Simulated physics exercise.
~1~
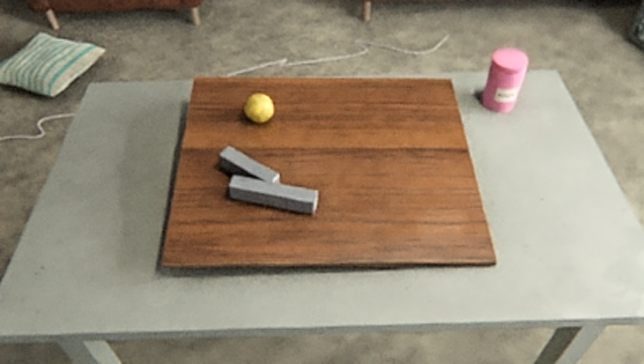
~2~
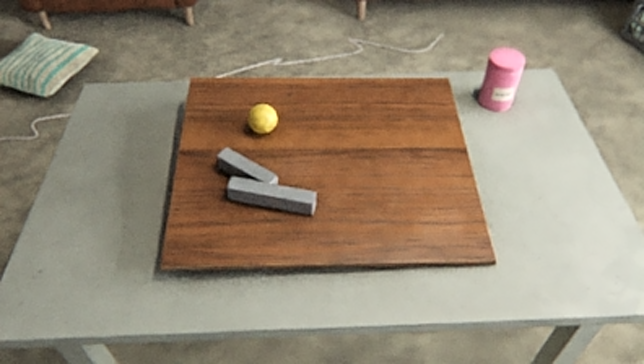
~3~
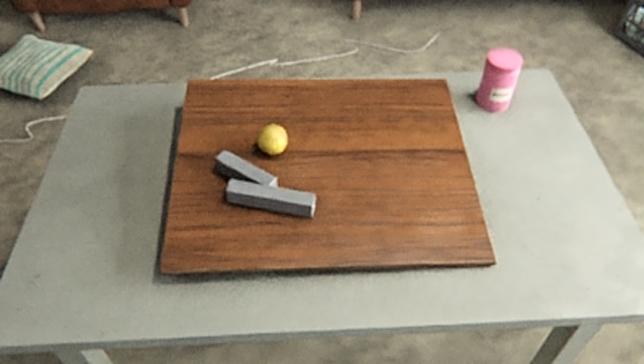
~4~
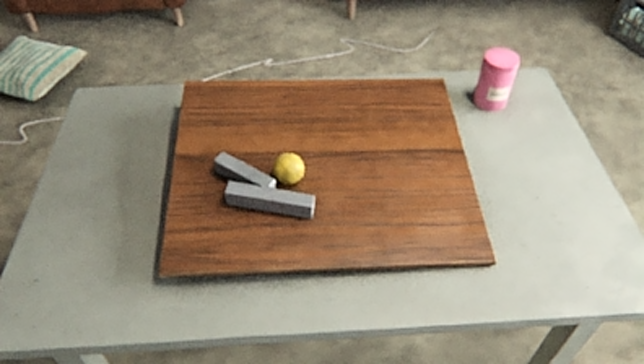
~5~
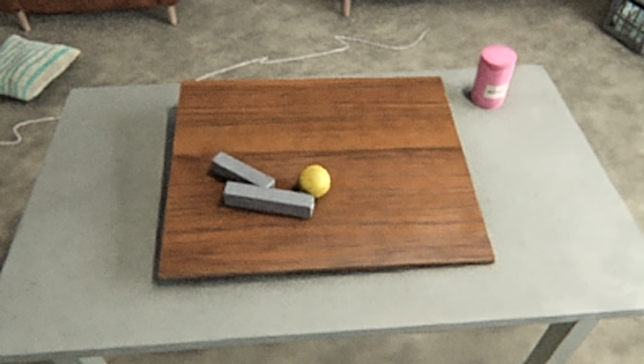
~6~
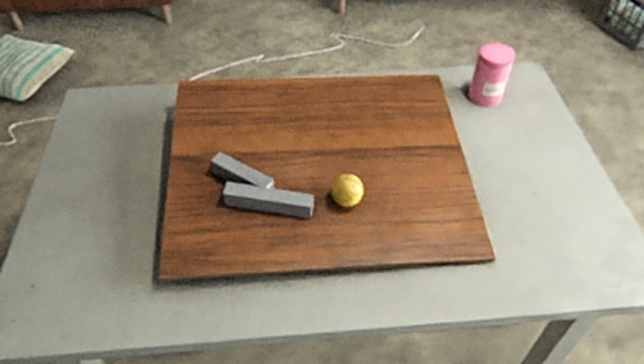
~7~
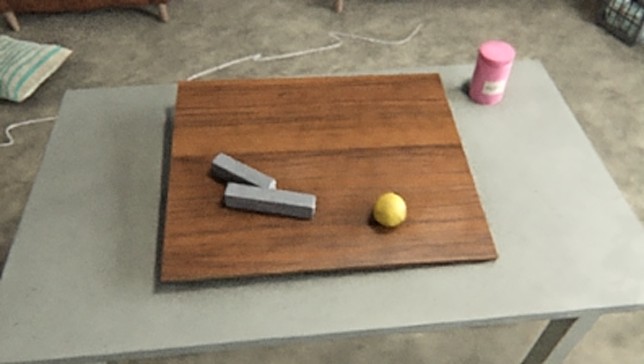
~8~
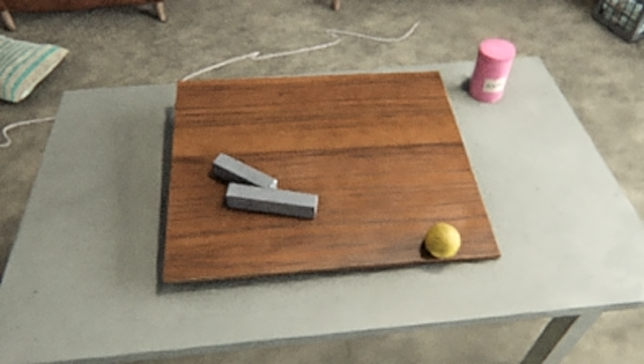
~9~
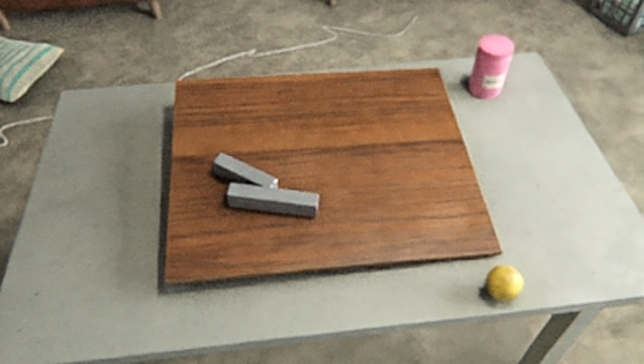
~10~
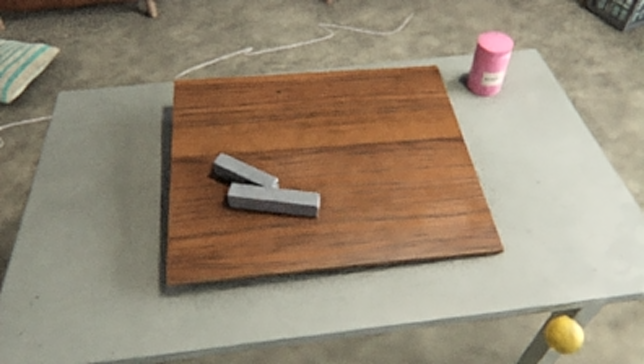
A yellow ball rolls down a tilted wooden board, passes gray blocks, and drops over the near edge.
